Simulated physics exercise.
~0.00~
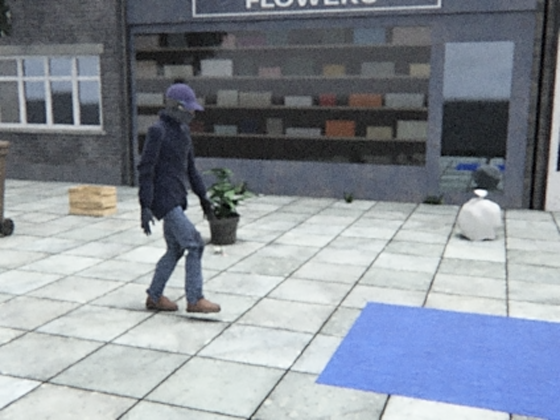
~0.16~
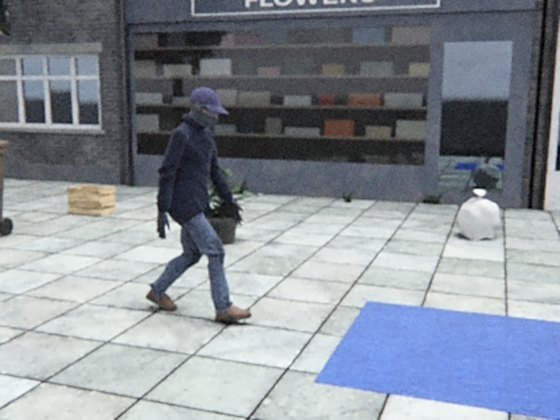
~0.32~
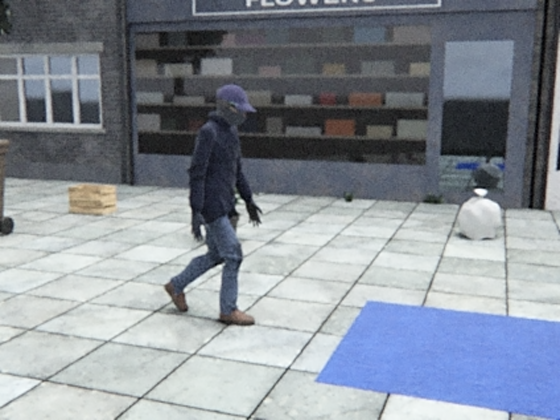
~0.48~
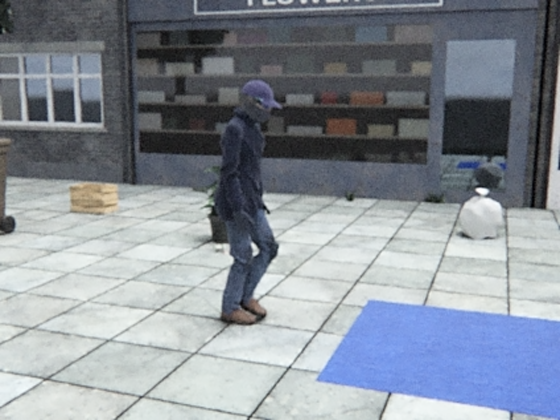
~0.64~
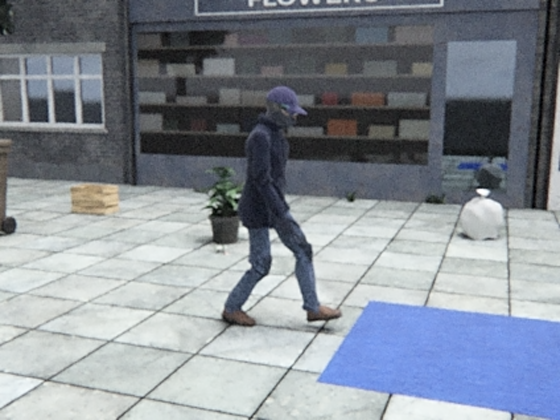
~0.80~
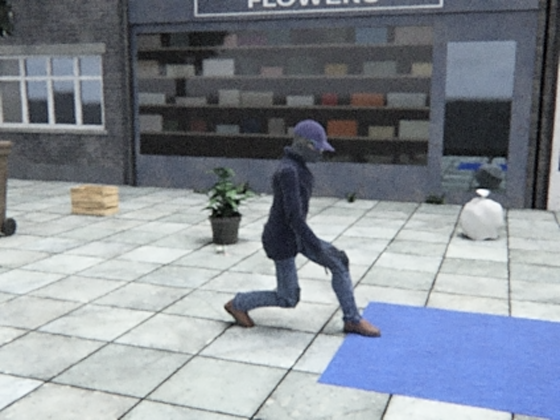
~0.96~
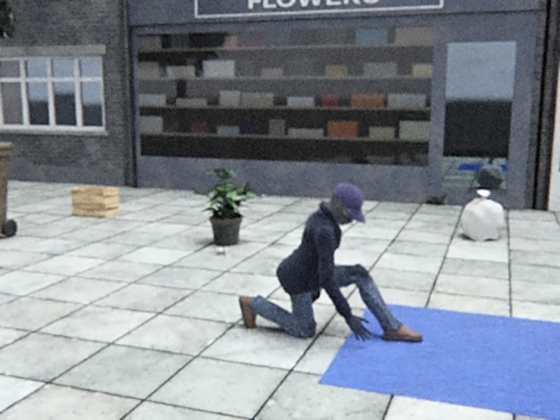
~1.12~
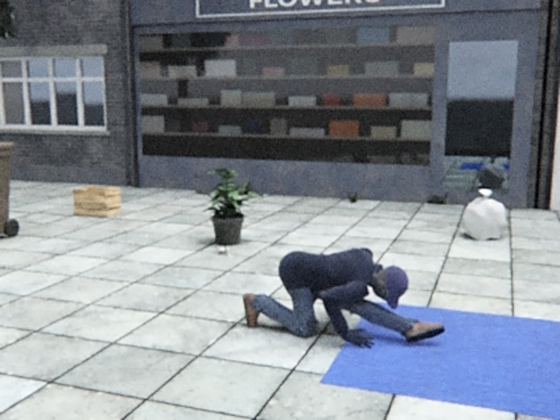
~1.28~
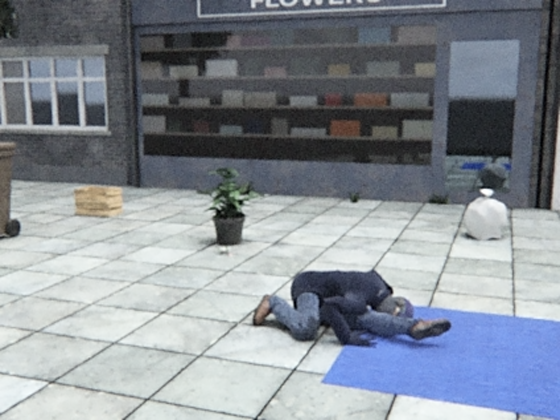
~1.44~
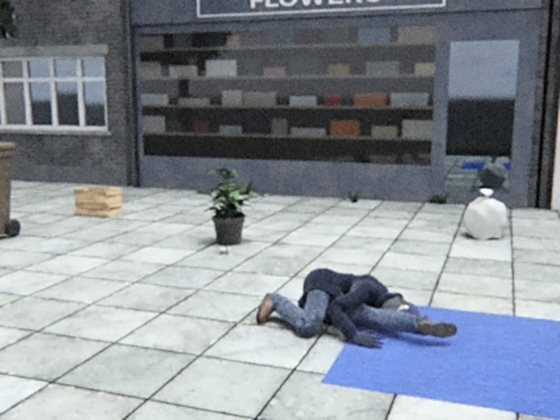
To begin with, a person in a purple cap, dark jacket and jeans walks right across pale paving outside a flower shop, passing a potted plant and heading towards a blue mat. Nearing the mat, the person steps forward into a deep lunge, the knees bending as the body sinks. The rear knee reaches the paving while the front foot slides onto the blue, and an arm reaches down. The torso then folds forward, head dropping low over the outstretched leg. Finally the person lies crumpled at the mat's edge, hips still on the paving and head over the blue.
